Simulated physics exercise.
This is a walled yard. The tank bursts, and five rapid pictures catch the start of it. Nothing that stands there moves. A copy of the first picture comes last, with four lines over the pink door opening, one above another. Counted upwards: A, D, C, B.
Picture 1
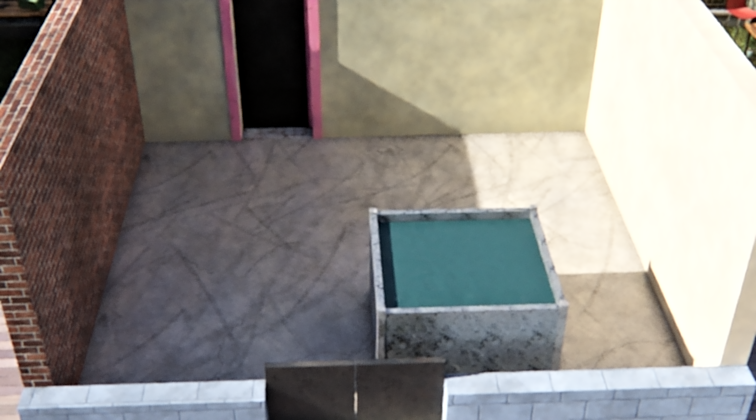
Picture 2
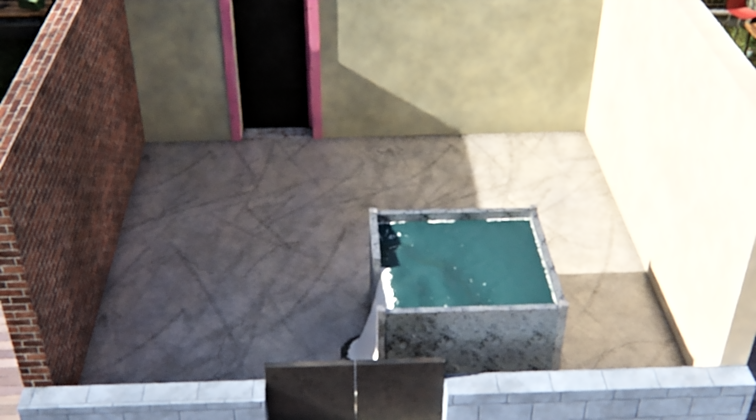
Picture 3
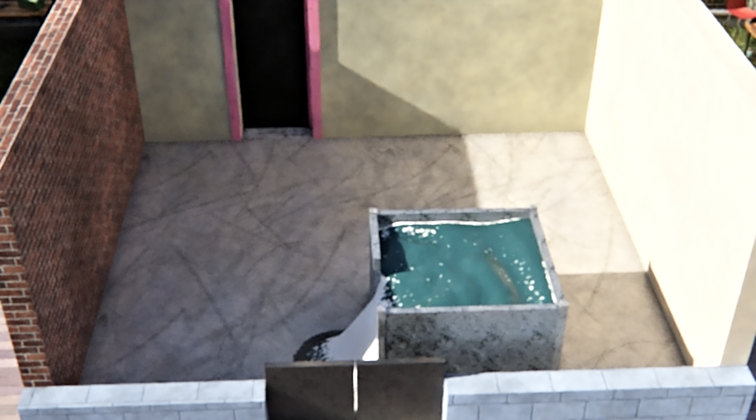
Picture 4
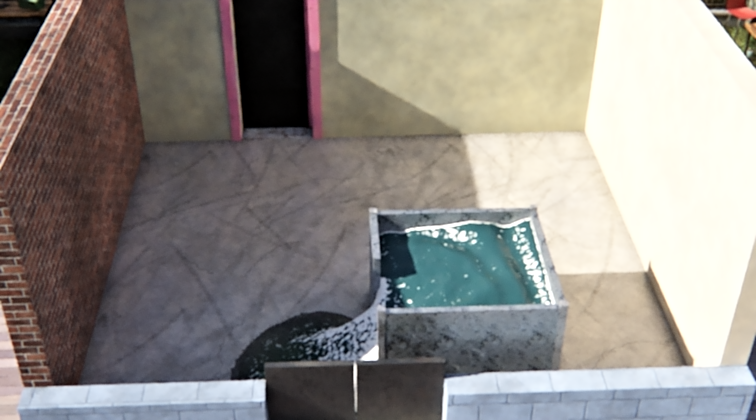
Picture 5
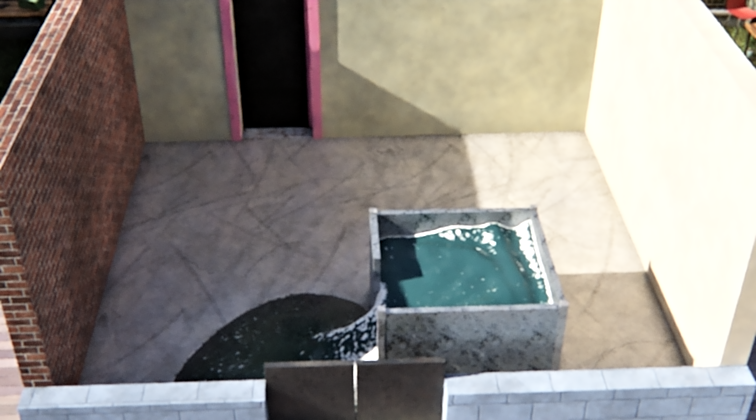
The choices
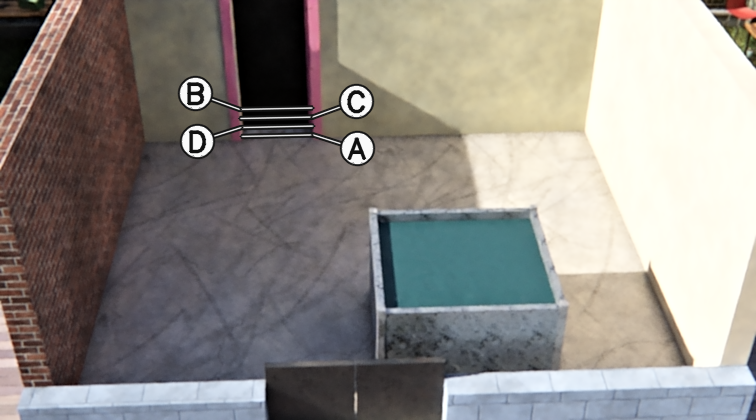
We see a walled yard with a pink-framed doorway and a square stone tank full of still green water. Water then pours from the tank's left side, rippling the surface and spreading leftward in a dark pool across the ground.
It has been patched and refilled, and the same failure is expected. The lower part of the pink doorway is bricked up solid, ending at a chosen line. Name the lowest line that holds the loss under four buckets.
Line D just does it.
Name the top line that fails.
A.
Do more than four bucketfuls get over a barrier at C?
No, that is safe.
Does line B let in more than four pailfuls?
No, that is safe.
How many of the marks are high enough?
Three of the four.
On the marked copy, A at (277, 135); B at (276, 108); C at (276, 117); D at (277, 126); from the bottom up A, D, C, B.
If A is chosen, some 15 bucketfuls get in.
If B is chosen, nothing gets over.
If C is chosen, nothing gets over.
If D is chosen, a splash gets over, under a bucket.
